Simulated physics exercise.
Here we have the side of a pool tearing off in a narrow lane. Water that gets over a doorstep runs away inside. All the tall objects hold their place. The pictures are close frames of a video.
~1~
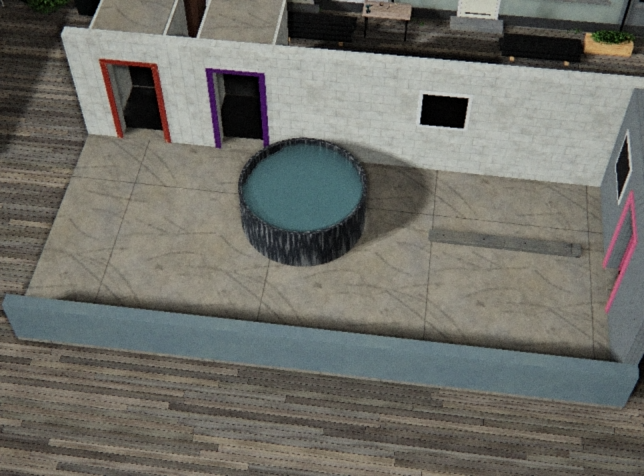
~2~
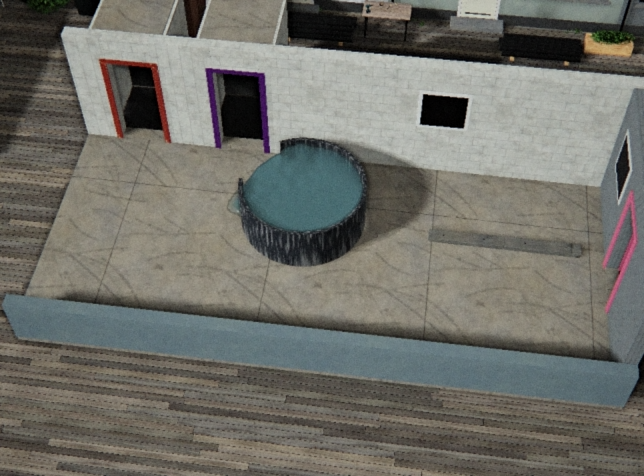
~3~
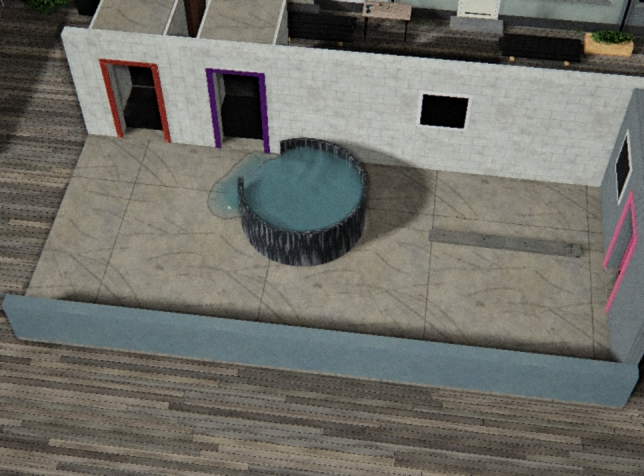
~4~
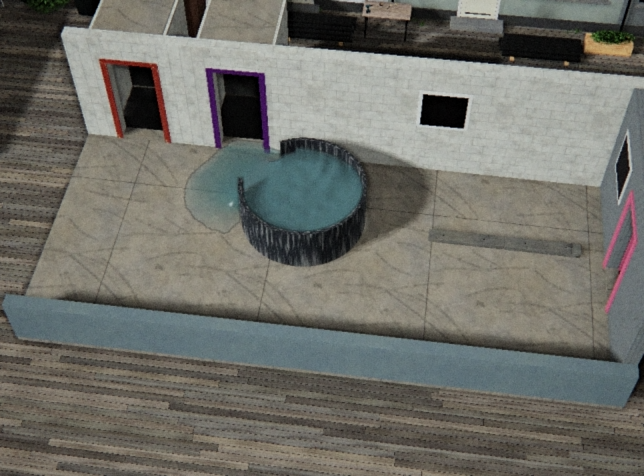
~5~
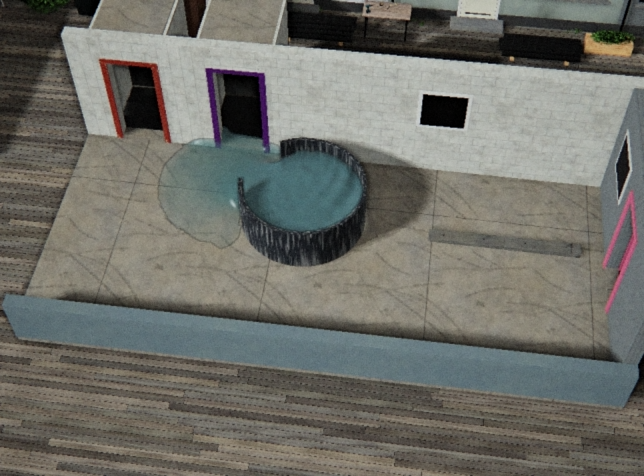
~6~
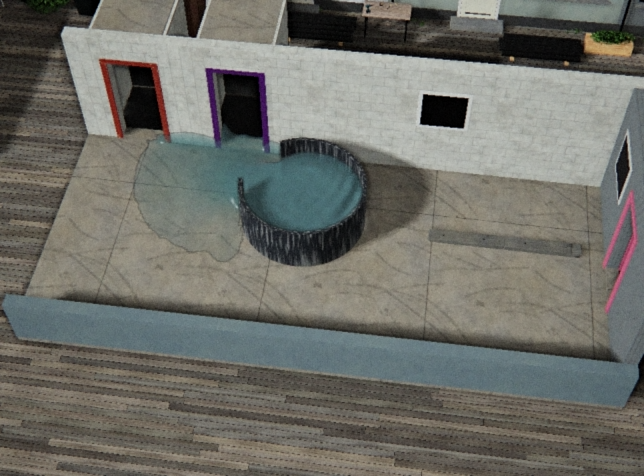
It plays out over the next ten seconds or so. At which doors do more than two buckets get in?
In the end: The purple door takes more than that; the red door takes more than that; the pink door stays under that.
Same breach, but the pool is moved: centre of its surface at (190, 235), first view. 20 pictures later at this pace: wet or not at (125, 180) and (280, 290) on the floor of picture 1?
One after the other: Flooded, clear.
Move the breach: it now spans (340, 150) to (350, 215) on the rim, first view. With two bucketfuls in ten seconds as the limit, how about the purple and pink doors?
Then: Purple door keeps below it, pink door is over.
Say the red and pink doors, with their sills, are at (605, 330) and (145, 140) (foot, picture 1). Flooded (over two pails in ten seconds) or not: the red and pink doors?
In short: The red one stays under; the pink one passes that mark.
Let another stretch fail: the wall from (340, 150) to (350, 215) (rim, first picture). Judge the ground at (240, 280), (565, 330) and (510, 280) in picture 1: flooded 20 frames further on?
One after the other: Clear, awash, under water.
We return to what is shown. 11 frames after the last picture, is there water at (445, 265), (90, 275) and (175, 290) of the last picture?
As listed: Free of water, covered, not flooded.
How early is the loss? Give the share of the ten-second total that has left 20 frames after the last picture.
Some 60 per cent.
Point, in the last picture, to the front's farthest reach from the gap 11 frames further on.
Near (49, 269).
A moment on, water covers 25 % of the floor; the purple door far over two buckets in, the red door under two buckets in, the pink door not reached.
Next, water covers 25 % of the floor; the purple door far over two buckets in, the red door over two buckets in, the pink door not reached.
Then, water covers 25 % of the floor; the purple door far over two buckets in, the red door over two buckets in, the pink door not reached.
Later, water covers 20 % of the floor; the purple door far over two buckets in, the red door over two buckets in, the pink door not reached.
In the end, water covers 35 % of the floor; the purple door far over two buckets in, the red door over two buckets in, the pink door not reached.
